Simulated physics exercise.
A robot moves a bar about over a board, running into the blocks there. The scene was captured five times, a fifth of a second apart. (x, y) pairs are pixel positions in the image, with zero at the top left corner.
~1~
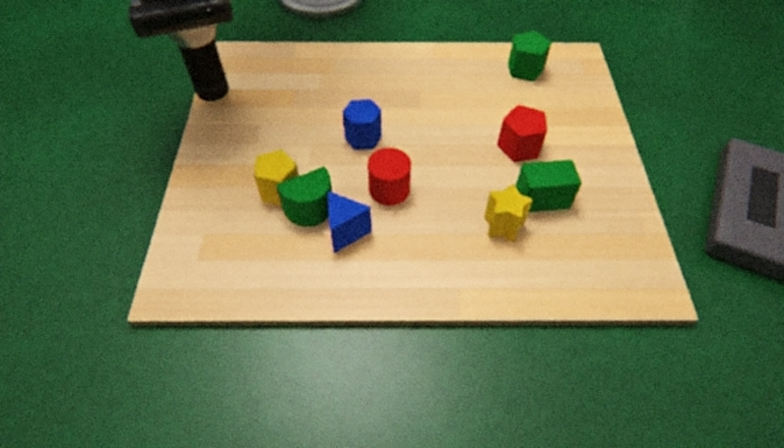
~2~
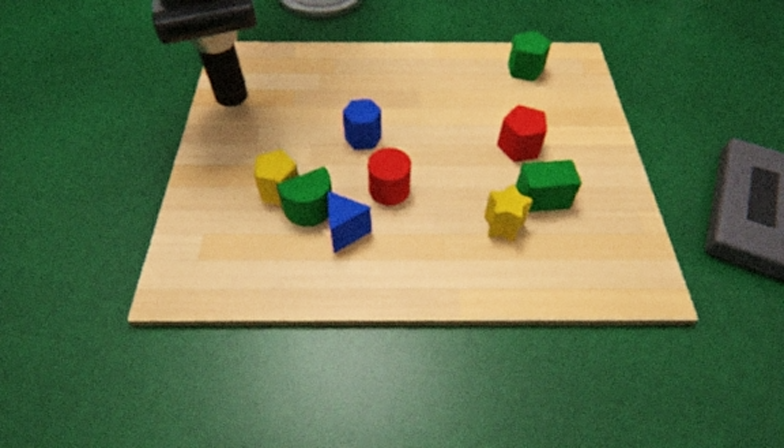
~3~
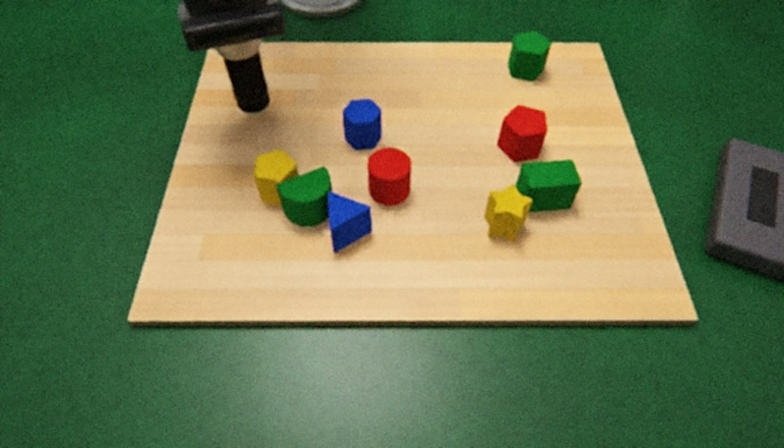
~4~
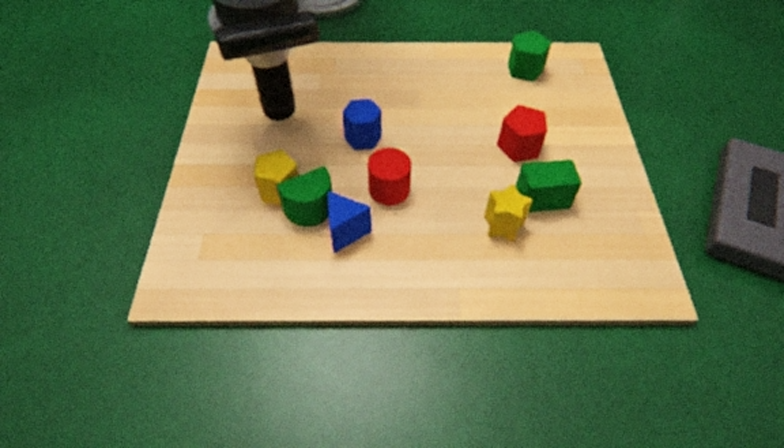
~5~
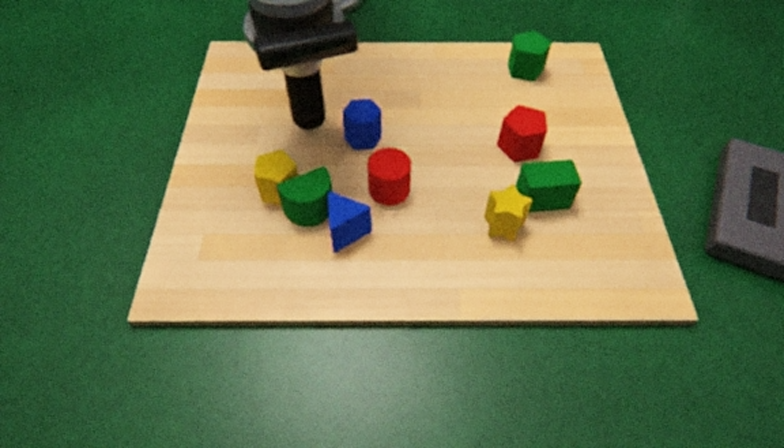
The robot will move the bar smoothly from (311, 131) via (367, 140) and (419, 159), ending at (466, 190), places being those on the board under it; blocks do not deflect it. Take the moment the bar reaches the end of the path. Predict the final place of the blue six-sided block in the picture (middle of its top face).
Its top middle: (452, 116).
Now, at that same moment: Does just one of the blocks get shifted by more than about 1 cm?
Yes, I think so.
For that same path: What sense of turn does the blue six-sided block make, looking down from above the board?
My answer: Anticlockwise.
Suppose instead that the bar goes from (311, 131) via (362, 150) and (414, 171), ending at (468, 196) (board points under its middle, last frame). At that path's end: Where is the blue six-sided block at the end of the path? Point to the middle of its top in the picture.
I'd place it at (409, 112), taking the centre of its top.
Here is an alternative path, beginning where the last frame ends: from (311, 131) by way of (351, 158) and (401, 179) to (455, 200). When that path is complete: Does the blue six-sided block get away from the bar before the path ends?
That would be a yes.
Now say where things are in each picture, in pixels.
Tip of the bar at (213, 92), middles of tops, blue six-sided block at (362, 110), red cylinder at (390, 163), in the first frame.
Bar at (232, 97), nothing pushed, in the second frame.
Bar at (254, 103), nothing pushed, in the third frame.
Bar at (280, 110), nothing pushed, in the fourth frame.
Bar at (309, 118), blue six-sided block at (362, 110), red cylinder at (390, 163), in the fifth frame.
The first path, step by step. One third of the way, bar at (366, 127); blue six-sided block at (401, 111), turned 25° anticlockwise.
Two thirds of the way, bar at (420, 147); blue six-sided block at (449, 115), turned 100° anticlockwise.
At the end, bar at (468, 178); blue six-sided block at (452, 116), turned 110° anticlockwise; red cylinder unmoved.
